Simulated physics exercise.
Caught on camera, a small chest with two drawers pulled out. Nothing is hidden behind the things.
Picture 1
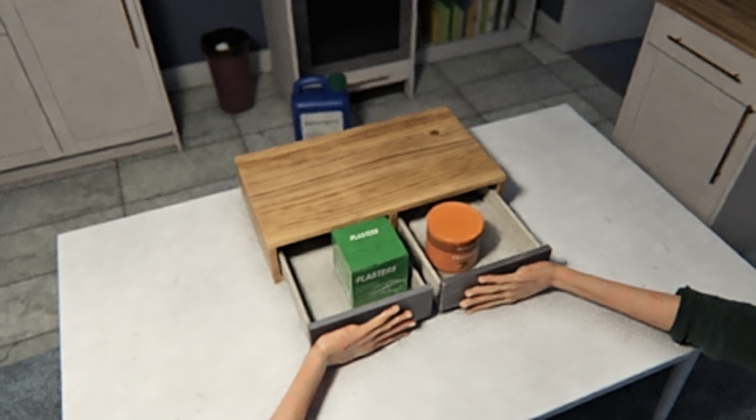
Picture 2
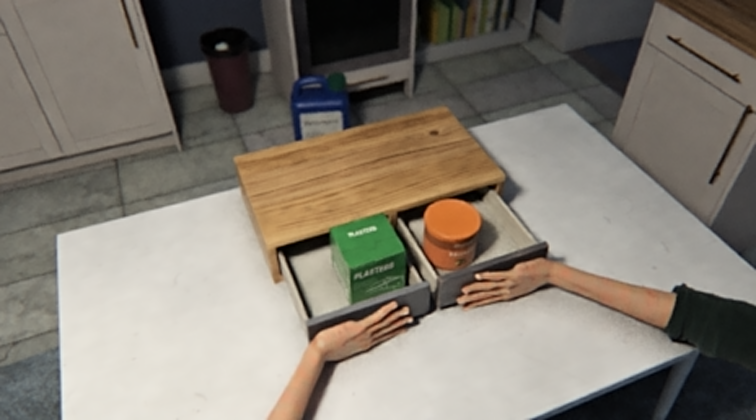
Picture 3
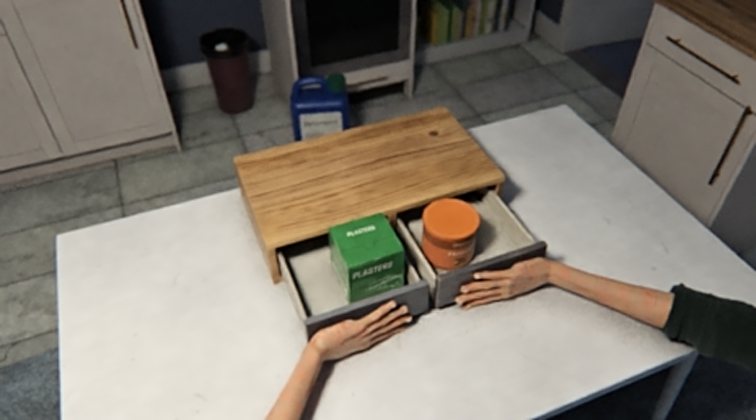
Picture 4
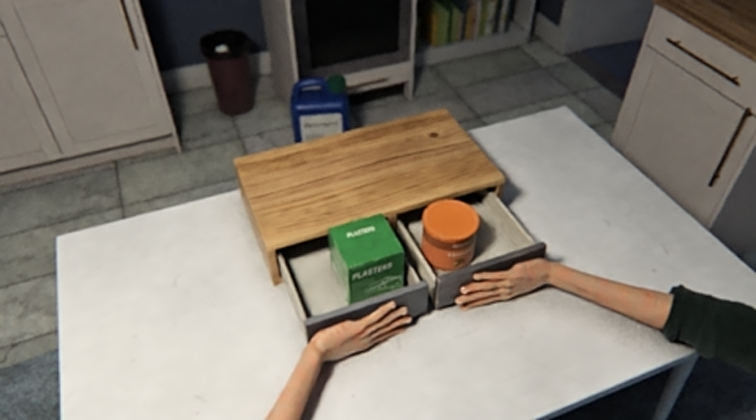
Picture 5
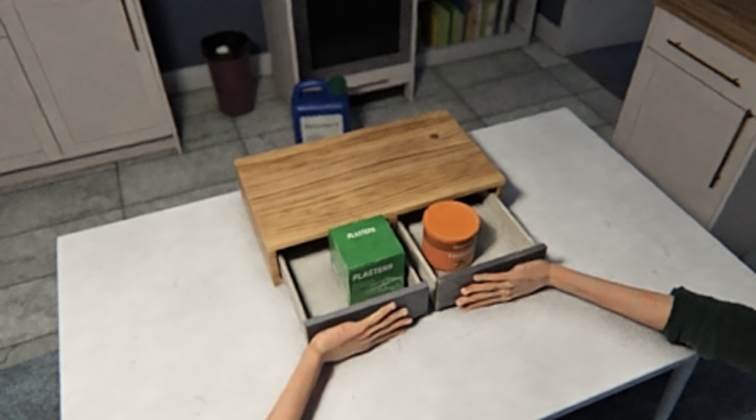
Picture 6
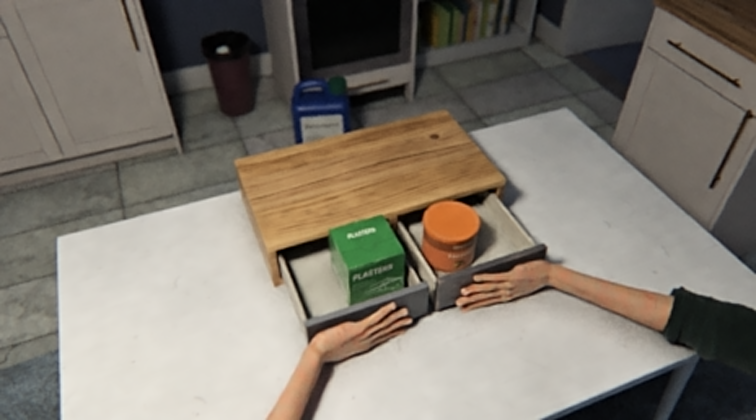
Two hands rested against the fronts of two open drawers in a small wooden chest, a green box in the left and an orange tub in the right, and barely anything moved.
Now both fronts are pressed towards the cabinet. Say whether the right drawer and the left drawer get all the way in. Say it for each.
The right drawer jams and the left drawer jams.
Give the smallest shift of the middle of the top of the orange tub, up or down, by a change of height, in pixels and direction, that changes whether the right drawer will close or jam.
A shift of 8 pixels, going down.
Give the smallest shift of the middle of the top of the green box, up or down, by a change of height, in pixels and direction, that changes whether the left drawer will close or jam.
A shift of 12 pixels, going down.
Then, 0.28 s past the last view, right drawer starting in; left drawer starting in.
Finally, the right drawer stays ajar; the left drawer stays ajar.
